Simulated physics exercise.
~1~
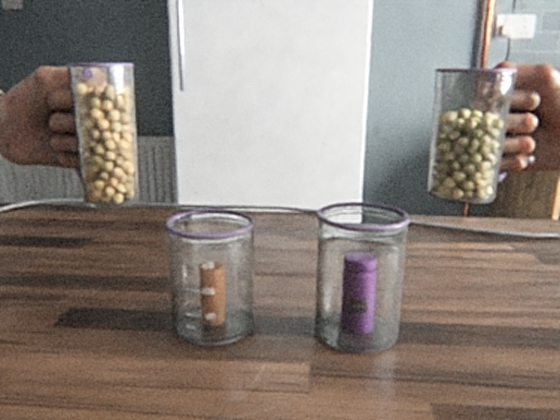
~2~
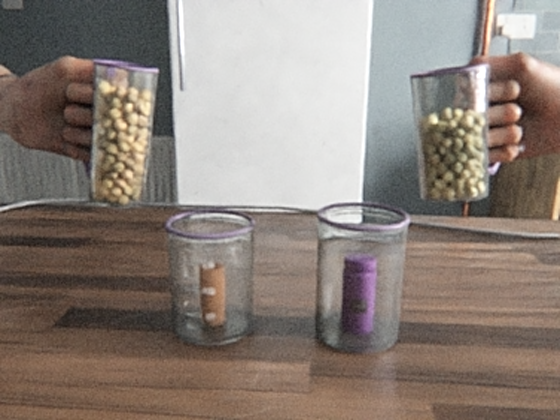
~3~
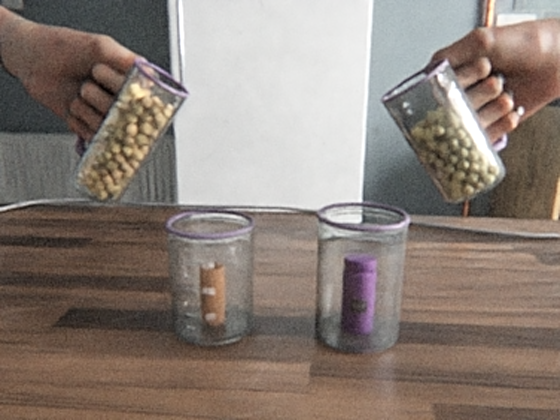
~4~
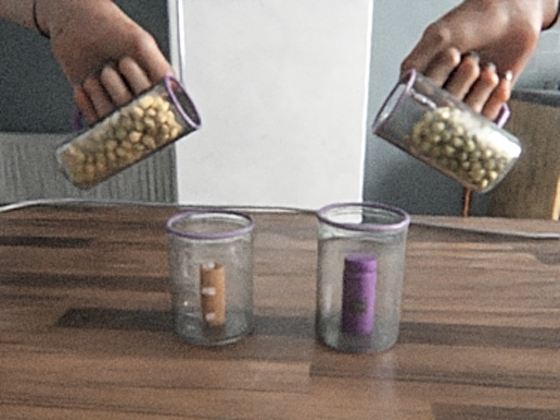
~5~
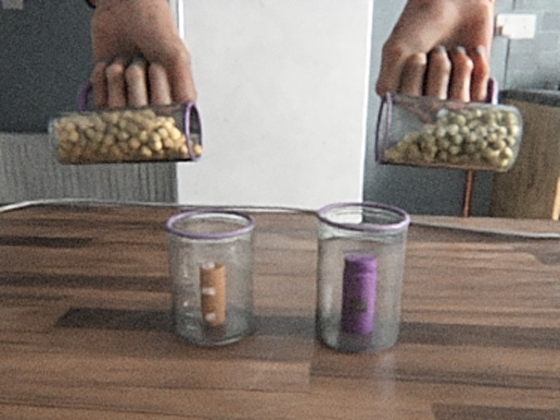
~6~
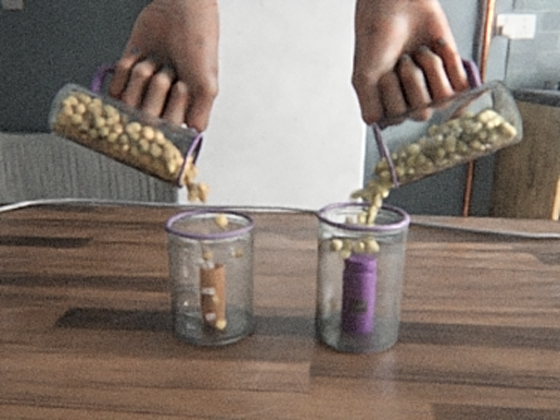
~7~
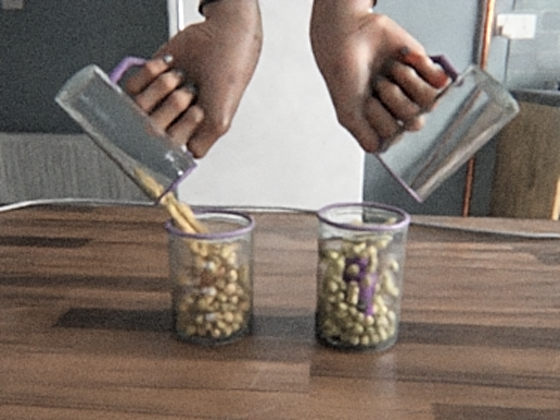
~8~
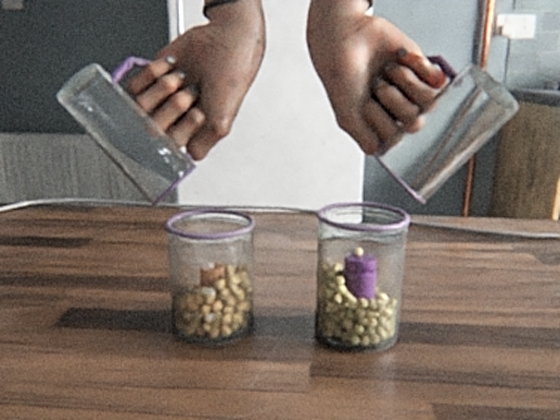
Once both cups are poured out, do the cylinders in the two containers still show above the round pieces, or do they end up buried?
Both still show. The orange-brown cylinder on the left and the purple one on the right each keep their tops above the pile.
Two hands hold clear cups of small round pieces, yellowish on the left and greenish on the right, above two purple-rimmed glass containers on a brown wooden table, seen from the front. An orange-brown cylinder stands in the left container and a purple one in the right. The hands bring the cups inward and tip them onto their sides, then further, until the pieces spill into both containers. They pile up around the cylinders as the cups empty. At the end both containers are about half full, with the top of each cylinder still showing.
